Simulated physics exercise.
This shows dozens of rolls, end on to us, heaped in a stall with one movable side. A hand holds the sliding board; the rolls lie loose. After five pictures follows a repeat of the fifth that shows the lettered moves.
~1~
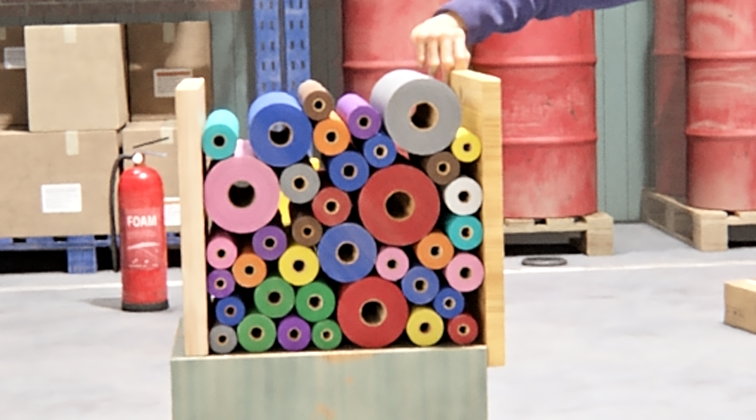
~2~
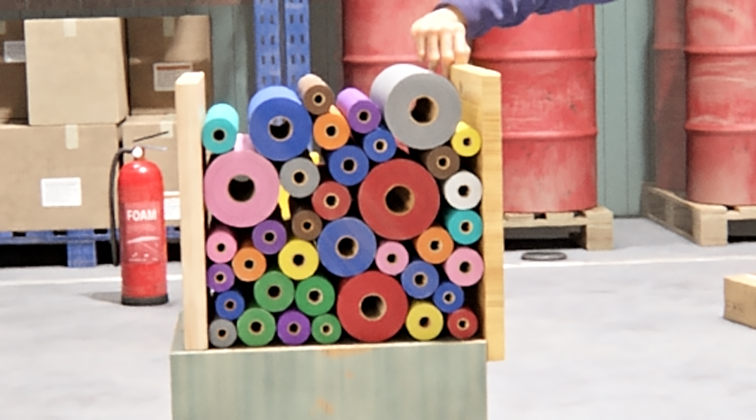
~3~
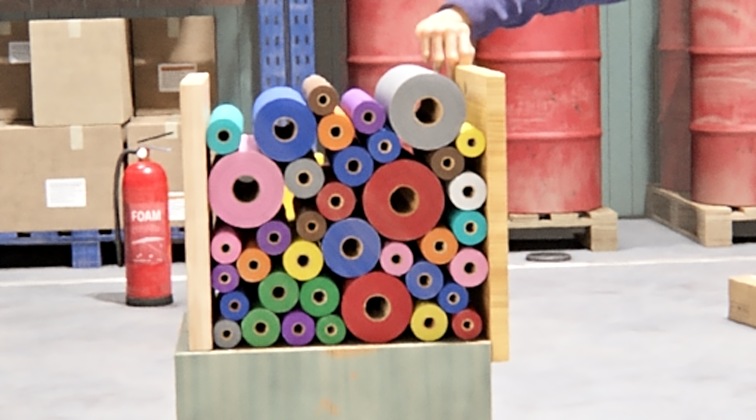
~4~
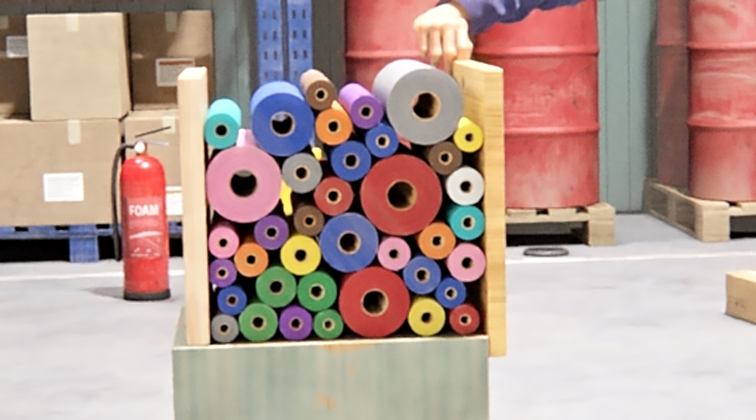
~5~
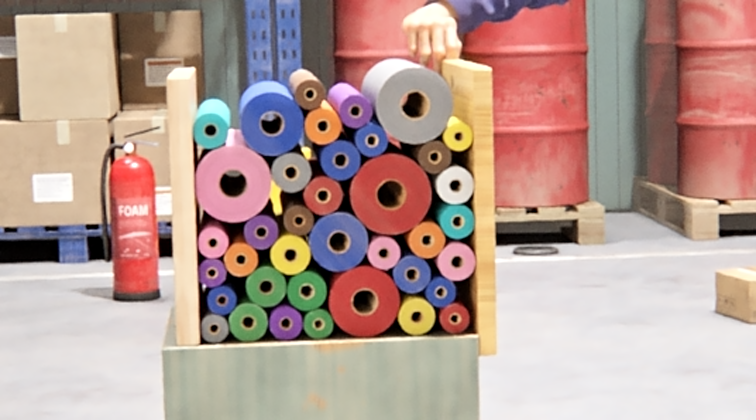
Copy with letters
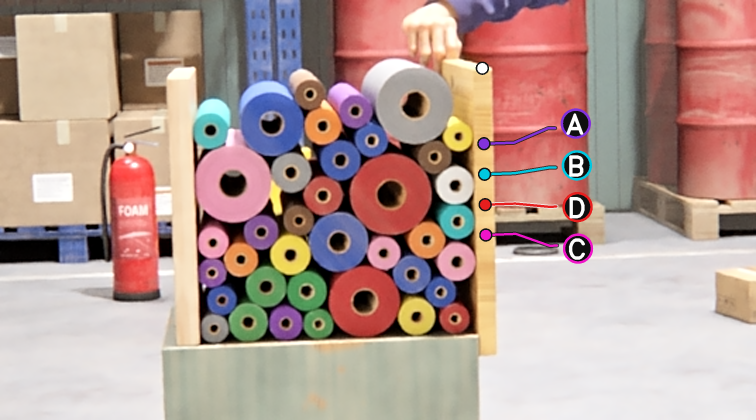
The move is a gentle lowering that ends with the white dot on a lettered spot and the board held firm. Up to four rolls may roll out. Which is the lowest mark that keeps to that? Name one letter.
Slide it to C.
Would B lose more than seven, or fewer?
Fewer than seven.
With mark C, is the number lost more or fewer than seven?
Fewer than seven.
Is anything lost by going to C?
Yes, at C.
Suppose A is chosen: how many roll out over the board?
At A the number is none.
On the marked copy, A at (484, 144); B at (485, 174); C at (486, 235); D at (485, 204); the white dot at (482, 68).
With C. Early on, top of the board (473, 140).
Further on, top of the board (475, 223).
At the end, top of the board (475, 235), four out over the board.
As for the rest, A none out over the board; B none out over the board; D one out over the board.
